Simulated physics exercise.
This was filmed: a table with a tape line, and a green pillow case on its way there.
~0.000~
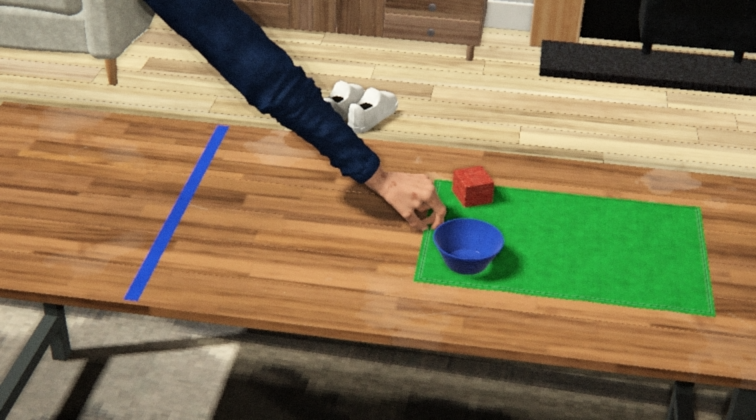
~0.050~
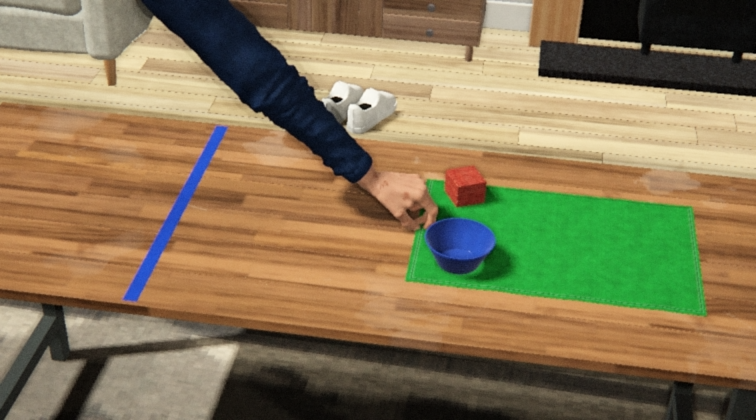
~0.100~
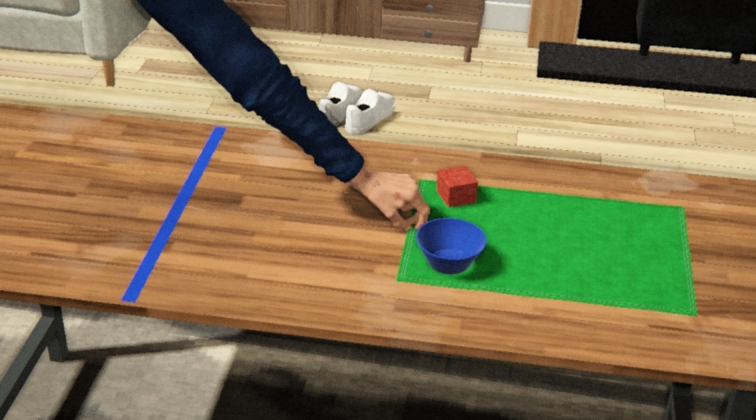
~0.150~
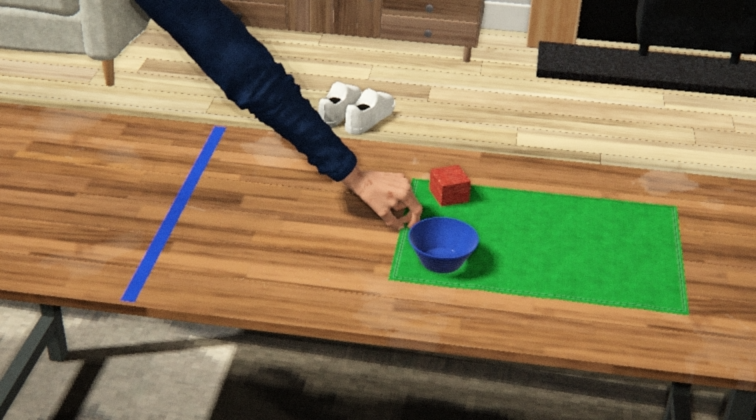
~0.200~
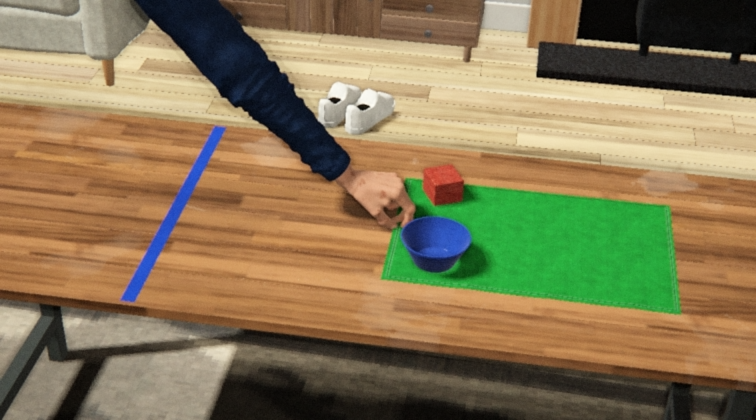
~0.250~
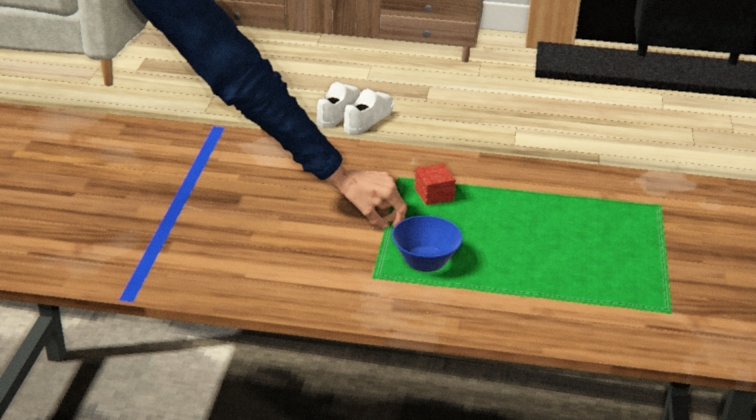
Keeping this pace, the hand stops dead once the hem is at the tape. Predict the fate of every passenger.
Prediction: The blue bowl keeps riding; the red block keeps riding.
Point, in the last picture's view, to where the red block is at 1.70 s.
At that moment it is at (244, 164).
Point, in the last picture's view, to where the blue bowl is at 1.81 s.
Around (209, 223).
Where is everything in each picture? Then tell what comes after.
The first picture shows pillow case end (414, 282); blue bowl (468, 238); red block (474, 176); tape (139, 283).
The second picture shows pillow case end (405, 282), far hem (707, 317); red block (466, 176).
The third picture shows pillow case end (396, 282); blue bowl (451, 238).
The fourth picture shows pillow case end (389, 281), far hem (689, 316); red block (451, 175).
The fifth picture shows pillow case end (381, 280); blue bowl (436, 236).
The sixth picture shows pillow case end (372, 279), far hem (672, 314); blue bowl (427, 236); red block (436, 174); tape (134, 284).
Around 1.70 s, hem at the tape; blue bowl on the cloth near (219, 224); red block on the cloth near (244, 164).
Around 1.81 s, hem at the tape; blue bowl on the cloth near (209, 223); red block on the cloth near (235, 163).
Finally, hem at the tape; blue bowl on the cloth near (209, 223); red block on the cloth near (235, 163). The blue bowl stays on the cloth and the red block remains aboard.
